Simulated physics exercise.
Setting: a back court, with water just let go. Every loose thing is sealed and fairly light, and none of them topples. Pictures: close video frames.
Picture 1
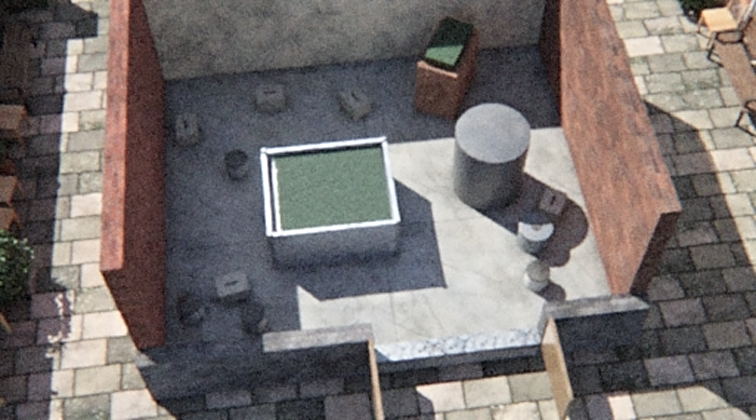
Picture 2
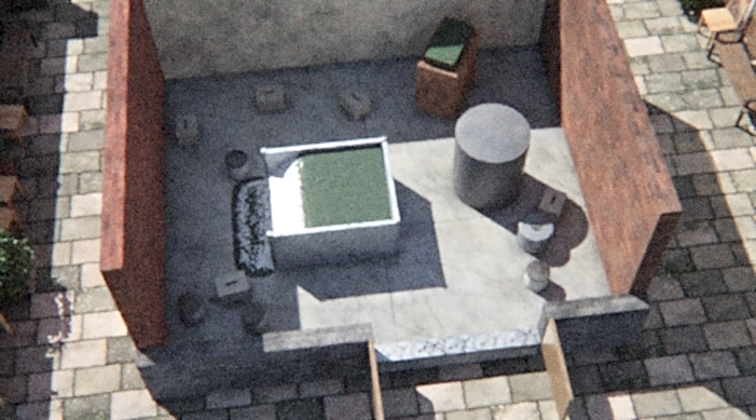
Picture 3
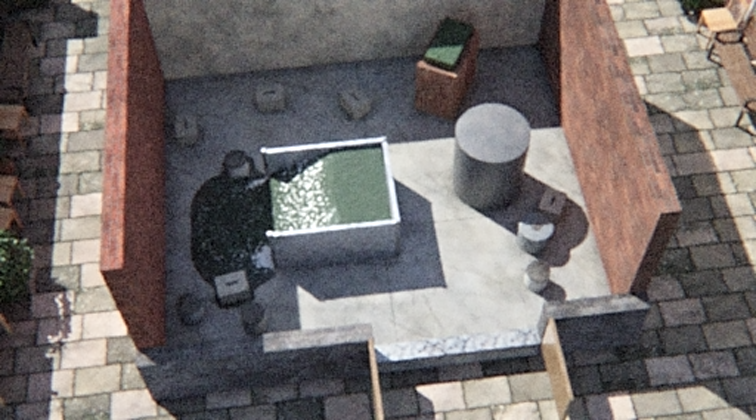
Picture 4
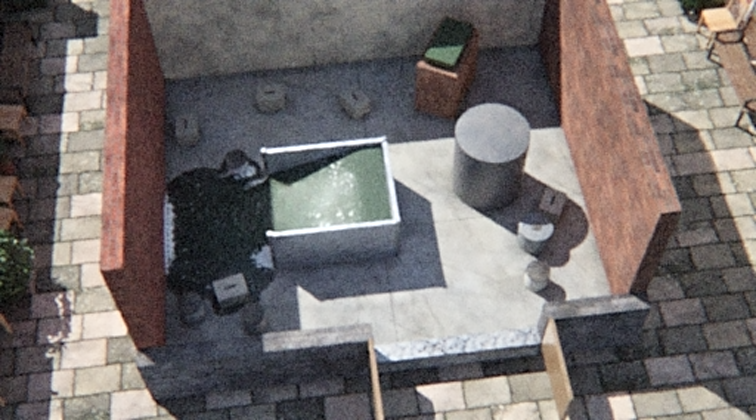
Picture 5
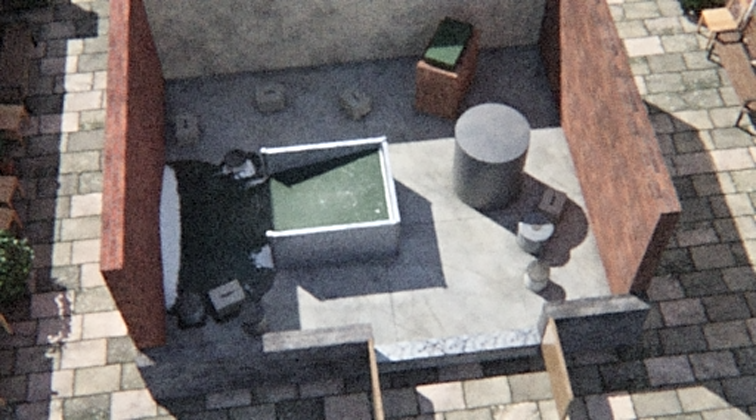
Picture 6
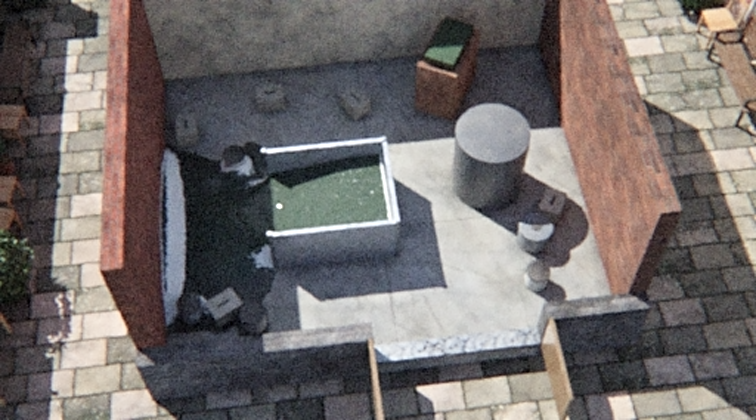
A large white-rimmed tank of green water stands in a grey-floored back court, between red brick walls and seen from high above, with paving outside. A grey cylinder stands to its right, a brick-coloured block with a green top behind, and small grey blocks and pails around. Water pours from the tank's left side, spreads darkly to the left wall and nudges a few small objects slightly, while the camera stays still.
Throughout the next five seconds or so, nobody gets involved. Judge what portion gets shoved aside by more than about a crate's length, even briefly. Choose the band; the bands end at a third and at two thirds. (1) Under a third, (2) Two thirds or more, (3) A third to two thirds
2.
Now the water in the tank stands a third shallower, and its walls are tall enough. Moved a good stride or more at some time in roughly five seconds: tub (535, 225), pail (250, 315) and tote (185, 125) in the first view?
The first stopped before it, the second reached the mark, the third reached the mark.
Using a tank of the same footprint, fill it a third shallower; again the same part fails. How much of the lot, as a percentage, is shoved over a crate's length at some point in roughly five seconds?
My estimate is around 60 percent.
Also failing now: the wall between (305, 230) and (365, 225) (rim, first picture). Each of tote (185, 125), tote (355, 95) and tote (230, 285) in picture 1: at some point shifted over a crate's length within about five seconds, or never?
The first: Went past that; the second: Fell short; the third: Went past that.
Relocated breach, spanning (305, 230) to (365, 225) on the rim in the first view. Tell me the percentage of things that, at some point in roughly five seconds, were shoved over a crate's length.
Roughly 40 percent.
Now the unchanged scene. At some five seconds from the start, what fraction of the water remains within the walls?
About 98 percent.
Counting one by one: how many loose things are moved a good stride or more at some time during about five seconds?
Counting them up gives 9.
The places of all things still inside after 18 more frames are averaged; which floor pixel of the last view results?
Roughly at (427, 195) in the last view.
A moment on, 1 of 10 are well off their spots; 0 afloat.
Next, 3 of 10 are well off their spots; 3 afloat.
Later, 7 of 10 are well off their spots; 2 afloat.
In the end, 9 of 10 are well off their spots, and 9 have been at some point; 6 afloat.
